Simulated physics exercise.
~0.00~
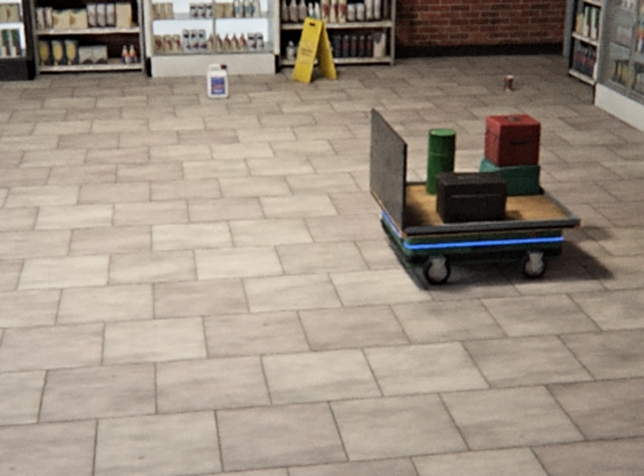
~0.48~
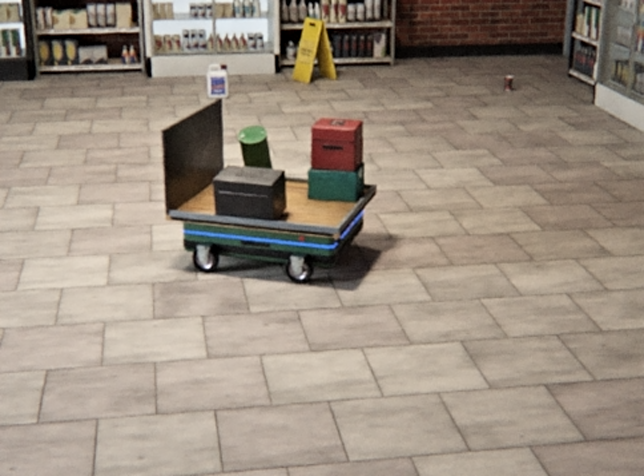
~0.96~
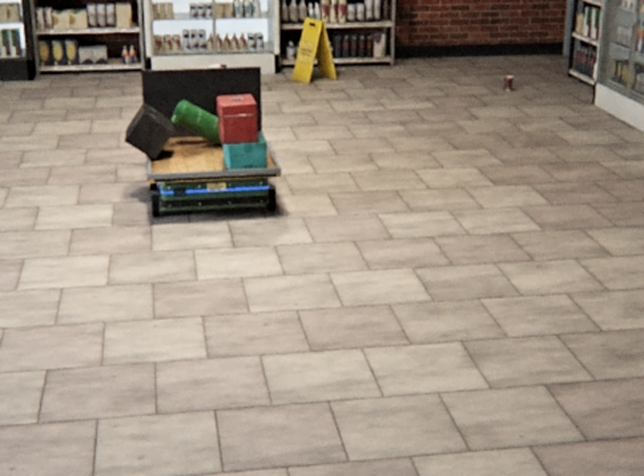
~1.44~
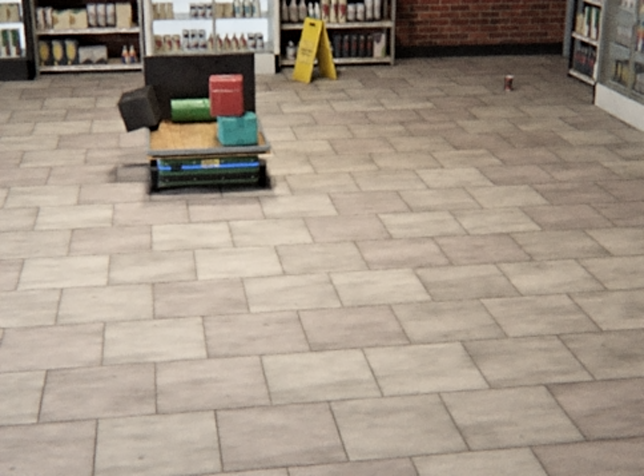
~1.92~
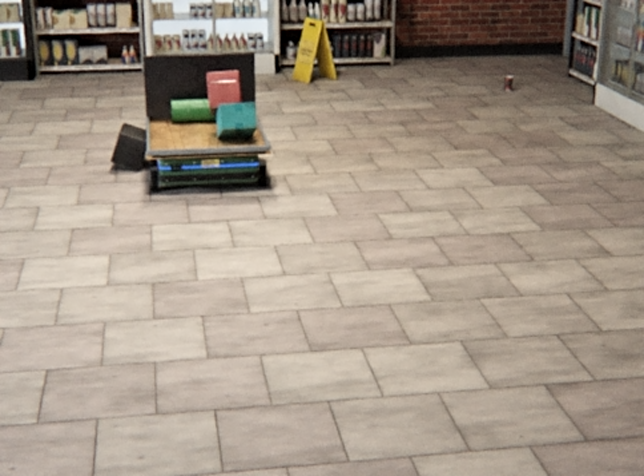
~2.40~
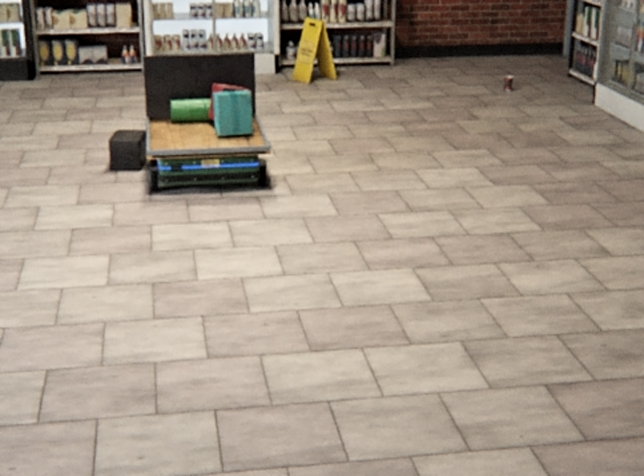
A flat robot cart with a dark upright board at its left end and a blue light strip rolls across the tiled floor of a shop, seen from above by a still camera. It carries a green canister, a black toolbox, and a red toolbox stacked on a turquoise parcel. The cart moves left, then swings away toward the shelves as the canister topples and the black toolbox tips. It stops, and the black toolbox tumbles off the left side onto the floor. The red toolbox and turquoise parcel tip over, ending on the deck beside the fallen canister.
